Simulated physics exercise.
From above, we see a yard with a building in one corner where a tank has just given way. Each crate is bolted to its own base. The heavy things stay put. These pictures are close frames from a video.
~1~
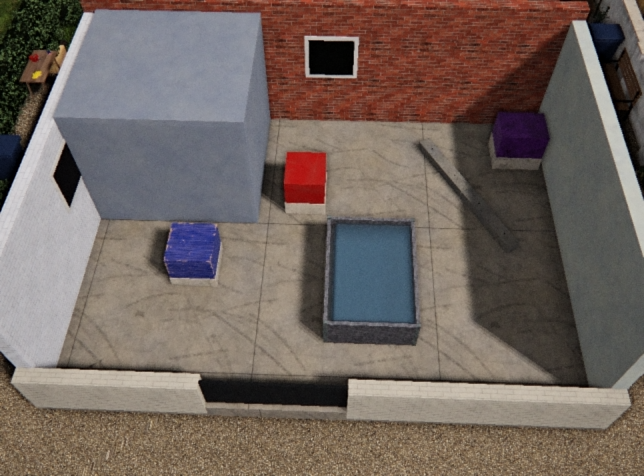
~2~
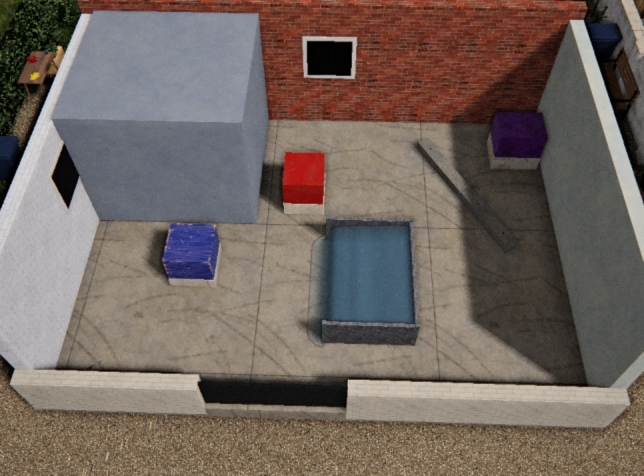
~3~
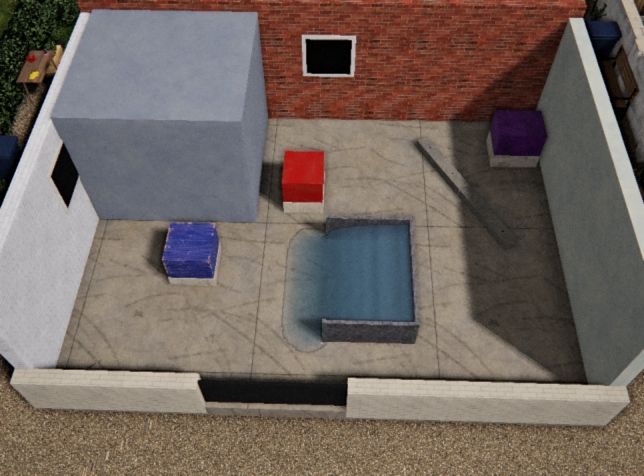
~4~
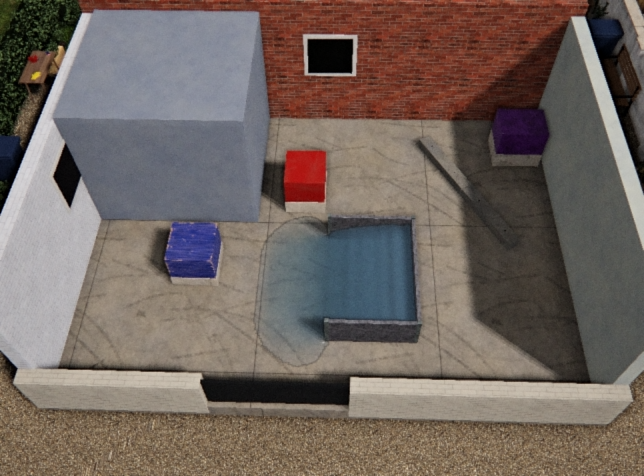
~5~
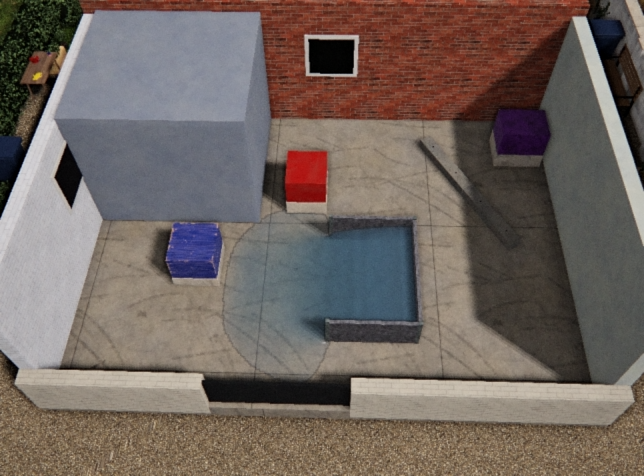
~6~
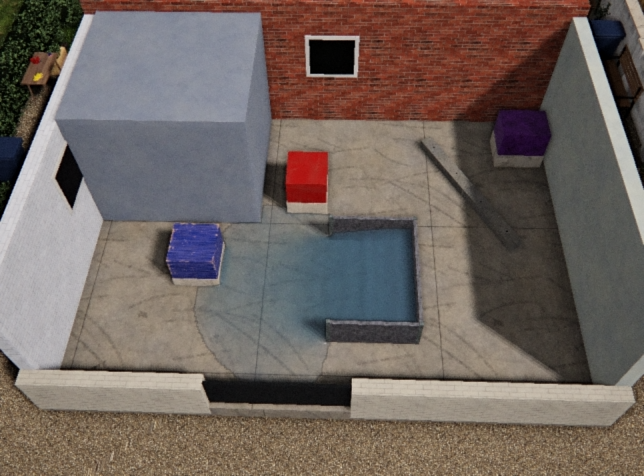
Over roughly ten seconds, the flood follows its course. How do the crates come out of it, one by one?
The purple crate is missed; the red crate is missed; the blue crate is caught.
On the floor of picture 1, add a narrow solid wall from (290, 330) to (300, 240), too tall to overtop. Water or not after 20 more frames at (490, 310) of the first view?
There: No water.
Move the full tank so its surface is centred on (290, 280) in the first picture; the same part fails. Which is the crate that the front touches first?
Answer: The one in blue, before any other.
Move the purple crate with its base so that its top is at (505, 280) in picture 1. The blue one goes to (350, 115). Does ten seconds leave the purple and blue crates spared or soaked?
The purple crate is untouched, and the blue crate is untouched.
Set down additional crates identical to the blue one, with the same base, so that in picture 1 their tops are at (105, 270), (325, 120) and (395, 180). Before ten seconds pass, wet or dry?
Crate by crate: Gets flooded; is not reached; is not reached.
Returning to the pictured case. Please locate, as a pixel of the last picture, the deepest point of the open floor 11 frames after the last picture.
Roughly at (55, 388).
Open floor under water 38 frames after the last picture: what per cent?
Near 50 in a hundred.
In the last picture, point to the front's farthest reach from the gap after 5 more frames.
Point: (76, 318) in the last picture's pixels.
A moment on, water covers 30 % of the floor; the purple crate not reached, the red crate water round its plinth, the blue crate water round its plinth.
Next, water covers 40 % of the floor; the purple crate not reached, the red crate water round its plinth, the blue crate water round its plinth.
Then, water covers 40 % of the floor; the purple crate not reached, the red crate water round its plinth, the blue crate water round its plinth.
Later, water covers 50 % of the floor; the purple crate not reached, the red crate water round its plinth, the blue crate water round its plinth.
In the end, water covers 75 % of the floor; the purple crate stayed above the water, the red crate stayed above the water, the blue crate was topped.
